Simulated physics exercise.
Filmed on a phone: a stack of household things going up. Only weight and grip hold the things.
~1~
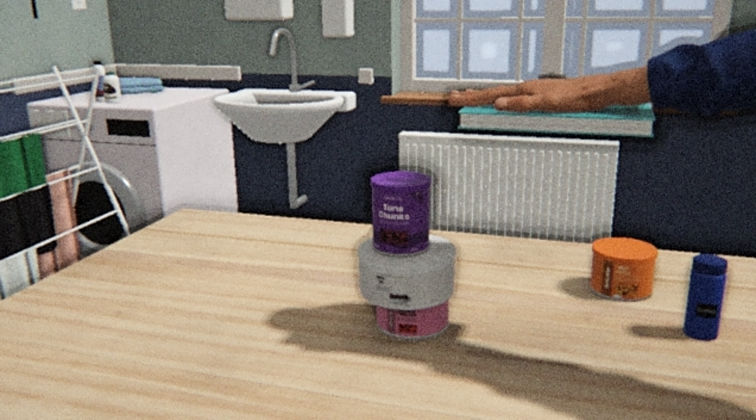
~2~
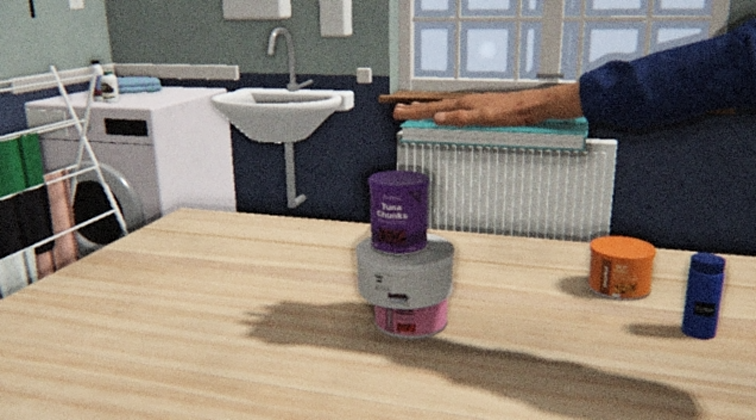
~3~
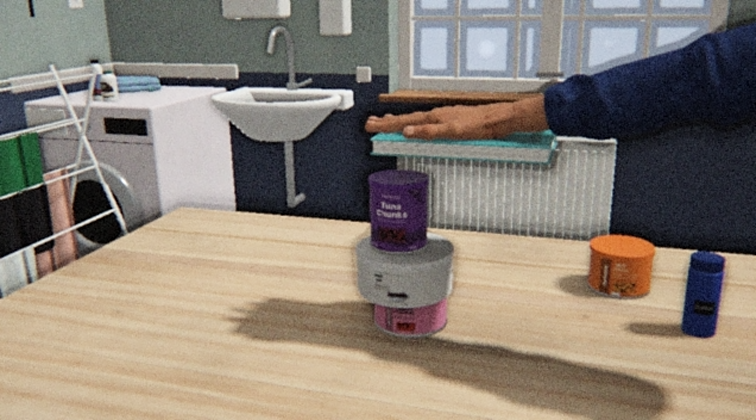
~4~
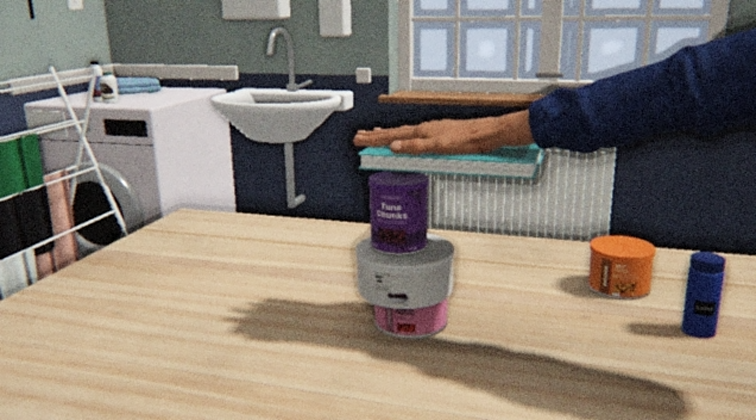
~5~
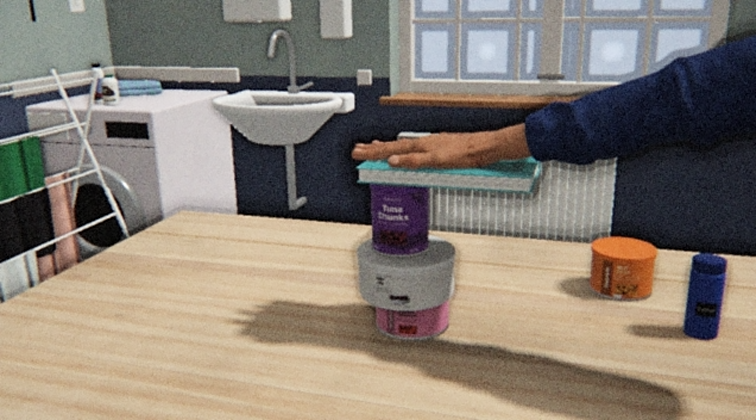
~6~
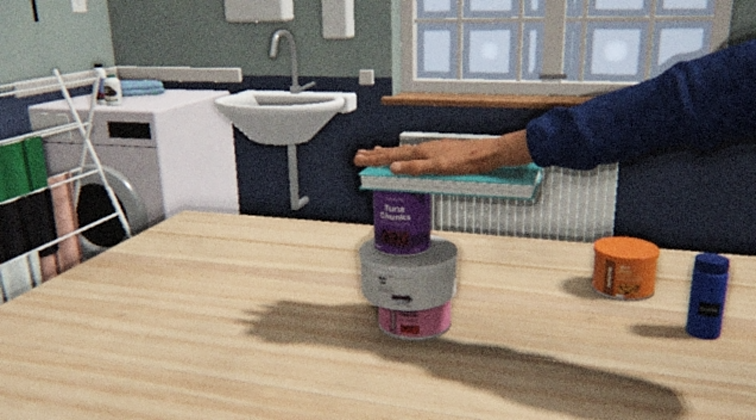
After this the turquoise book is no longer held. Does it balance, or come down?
Here the pile loses its balance.
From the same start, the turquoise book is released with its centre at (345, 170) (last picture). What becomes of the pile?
Then it loses its balance.
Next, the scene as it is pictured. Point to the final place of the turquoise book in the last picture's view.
Near (568, 338).
Then, 0.40 s past the last view, turquoise book now fallen.
Then, 0.60 s past the last view, things are still on the move.
Finally, fallen, turquoise book; the other 5 still in place. Final places as the last picture's camera would see them, turquoise book near (569, 338). The pile comes apart.
